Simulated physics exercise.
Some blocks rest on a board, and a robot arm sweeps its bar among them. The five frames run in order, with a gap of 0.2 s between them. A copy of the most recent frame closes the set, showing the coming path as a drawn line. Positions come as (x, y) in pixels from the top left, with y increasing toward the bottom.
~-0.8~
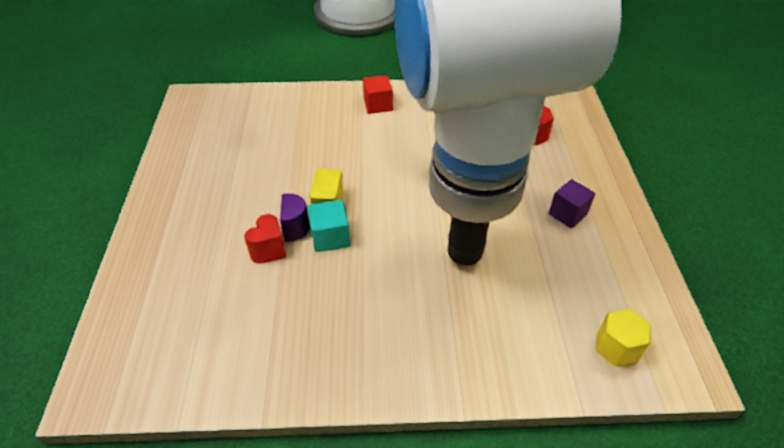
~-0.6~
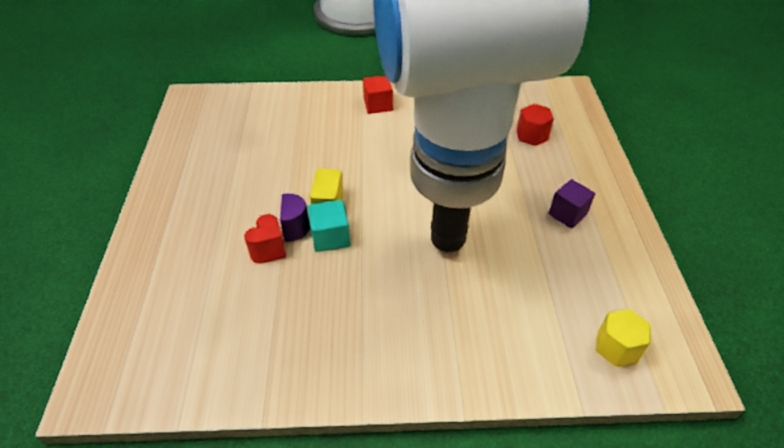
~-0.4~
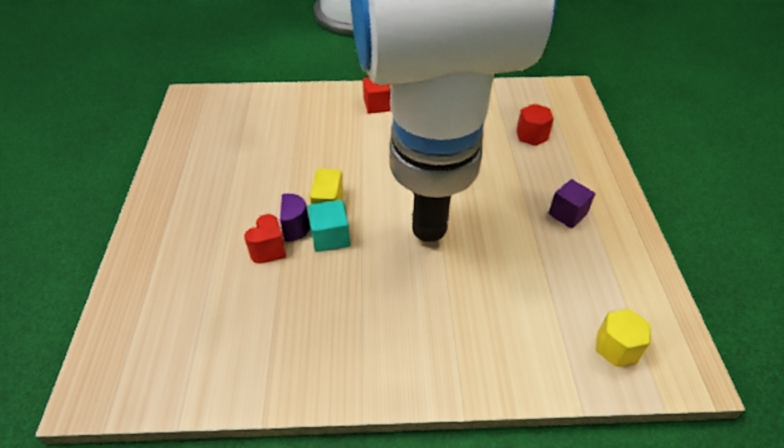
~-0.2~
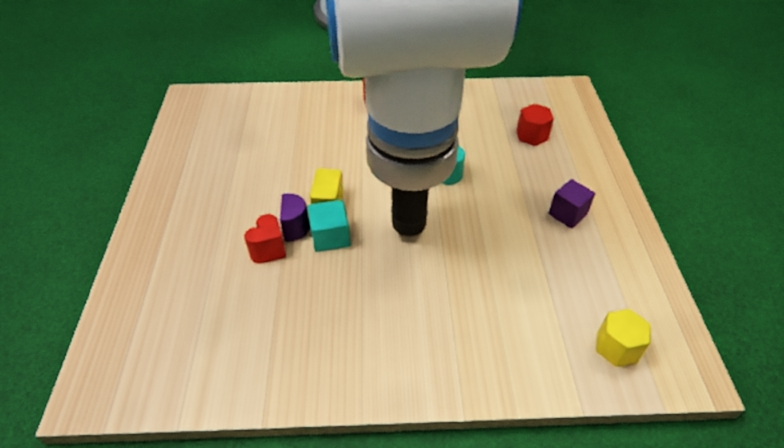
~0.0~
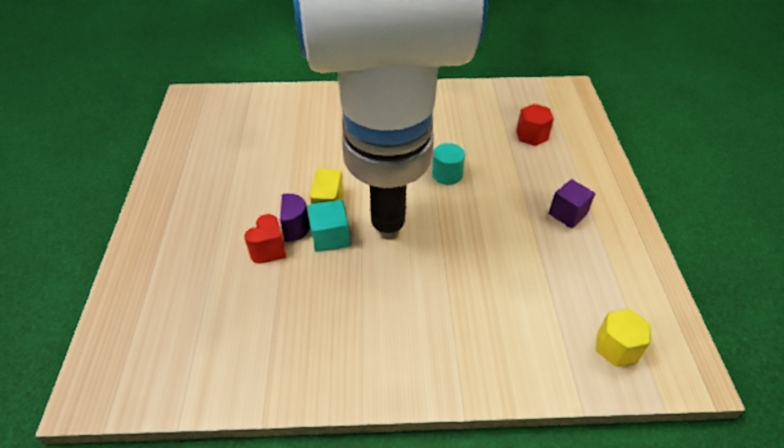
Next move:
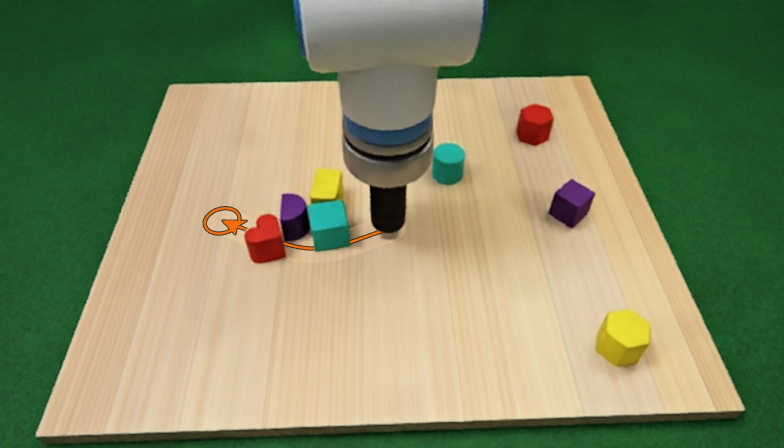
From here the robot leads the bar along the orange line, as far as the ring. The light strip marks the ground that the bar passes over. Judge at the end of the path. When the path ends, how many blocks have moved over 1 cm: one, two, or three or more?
The answer is three or more blocks, counting only moves over 1 cm.
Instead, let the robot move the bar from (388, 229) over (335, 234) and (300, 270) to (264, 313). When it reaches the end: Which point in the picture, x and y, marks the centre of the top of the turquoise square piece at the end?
The top centre is at (284, 214).
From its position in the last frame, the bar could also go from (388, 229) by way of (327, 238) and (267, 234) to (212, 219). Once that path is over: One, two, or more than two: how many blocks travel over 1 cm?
The number is three or more.
The drawn path runs from (388, 229) by way of (331, 247) and (273, 240) to (222, 221).
On the path given first. One third of the way, bar at (329, 240); purple half-round block at (269, 197), turned 30° anticlockwise; turquoise square piece at (296, 212), turned 50° clockwise.
Two thirds of the way, bar at (270, 232); red heart-shaped block at (230, 233), turned 60° anticlockwise; purple half-round block at (241, 175), turned 20° clockwise; turquoise square piece at (248, 197), turned 70° clockwise.
At the end, bar at (220, 213); red heart-shaped block at (216, 231), turned 125° anticlockwise; purple half-round block at (232, 153), turned 75° clockwise; yellow oblong not moved; turquoise square piece at (213, 173), turned 110° clockwise.
